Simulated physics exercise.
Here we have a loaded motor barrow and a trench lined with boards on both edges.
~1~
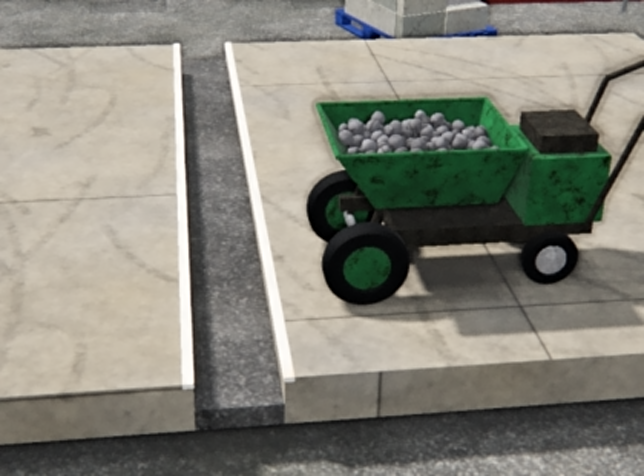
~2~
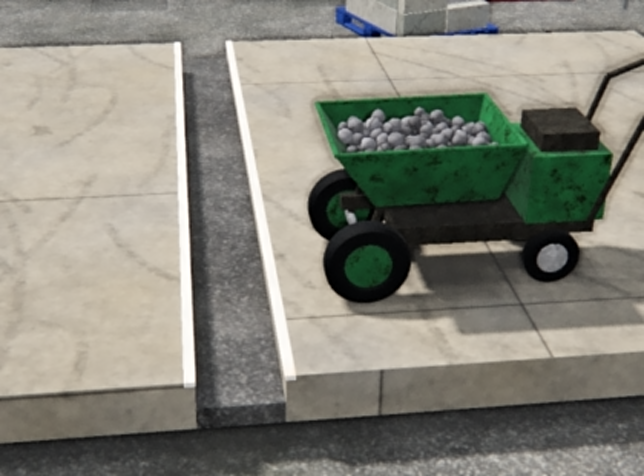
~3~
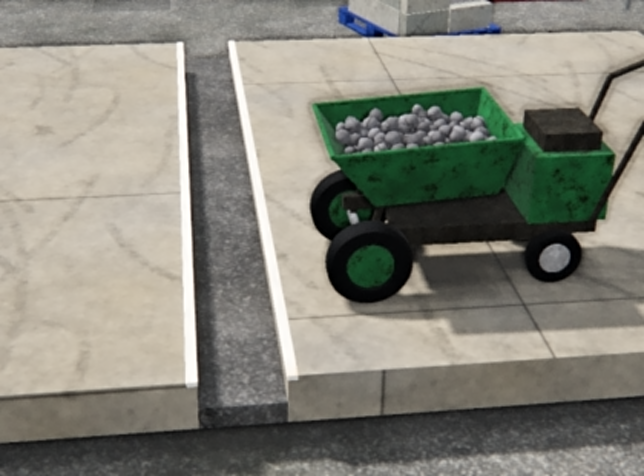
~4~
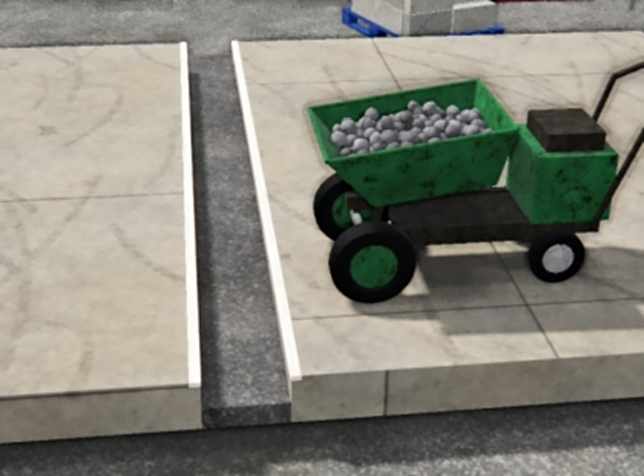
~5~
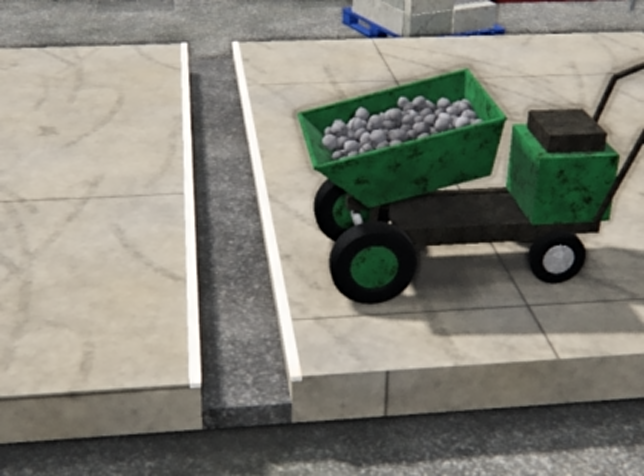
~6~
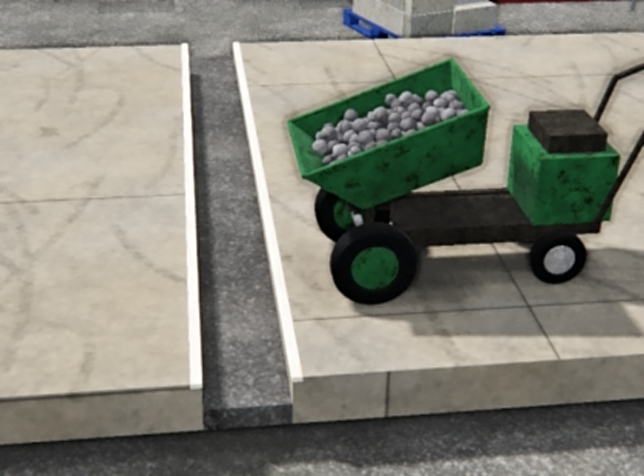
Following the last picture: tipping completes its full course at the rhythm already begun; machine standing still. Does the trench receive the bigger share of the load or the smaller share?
Predicted result: Mostly in.
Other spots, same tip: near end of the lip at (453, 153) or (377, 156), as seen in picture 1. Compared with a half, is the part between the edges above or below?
A minority at the first place, then a majority at the second.
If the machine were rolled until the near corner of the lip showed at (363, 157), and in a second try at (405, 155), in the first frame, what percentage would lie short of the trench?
Trial 1 around 0 %, trial 2 around 20 %.
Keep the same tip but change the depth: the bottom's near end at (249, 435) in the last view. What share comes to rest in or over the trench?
Something like 80 %.
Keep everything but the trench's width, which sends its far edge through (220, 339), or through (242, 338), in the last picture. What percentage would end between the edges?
I'd expect close to 40 in a hundred and then close to 10 in a hundred.
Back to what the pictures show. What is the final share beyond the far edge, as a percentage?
Close to 30 in a hundred.
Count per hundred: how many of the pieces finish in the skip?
Roughly 0 per cent.
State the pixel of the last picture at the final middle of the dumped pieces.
Close to (217, 287), more or less.
Shortly afterwards, skip tipped steeply; the whole lot in the skip.
Next, skip tipped right over; the bulk in the skip; near a quarter in or heaped over the trench; only a few beyond it; a little falling.
Some moments later, skip tipped right over; a little in the skip; near two thirds in or heaped over the trench; near a quarter beyond it.
In the end, skip tipped right over; the bulk in or heaped over the trench; near a quarter beyond it.
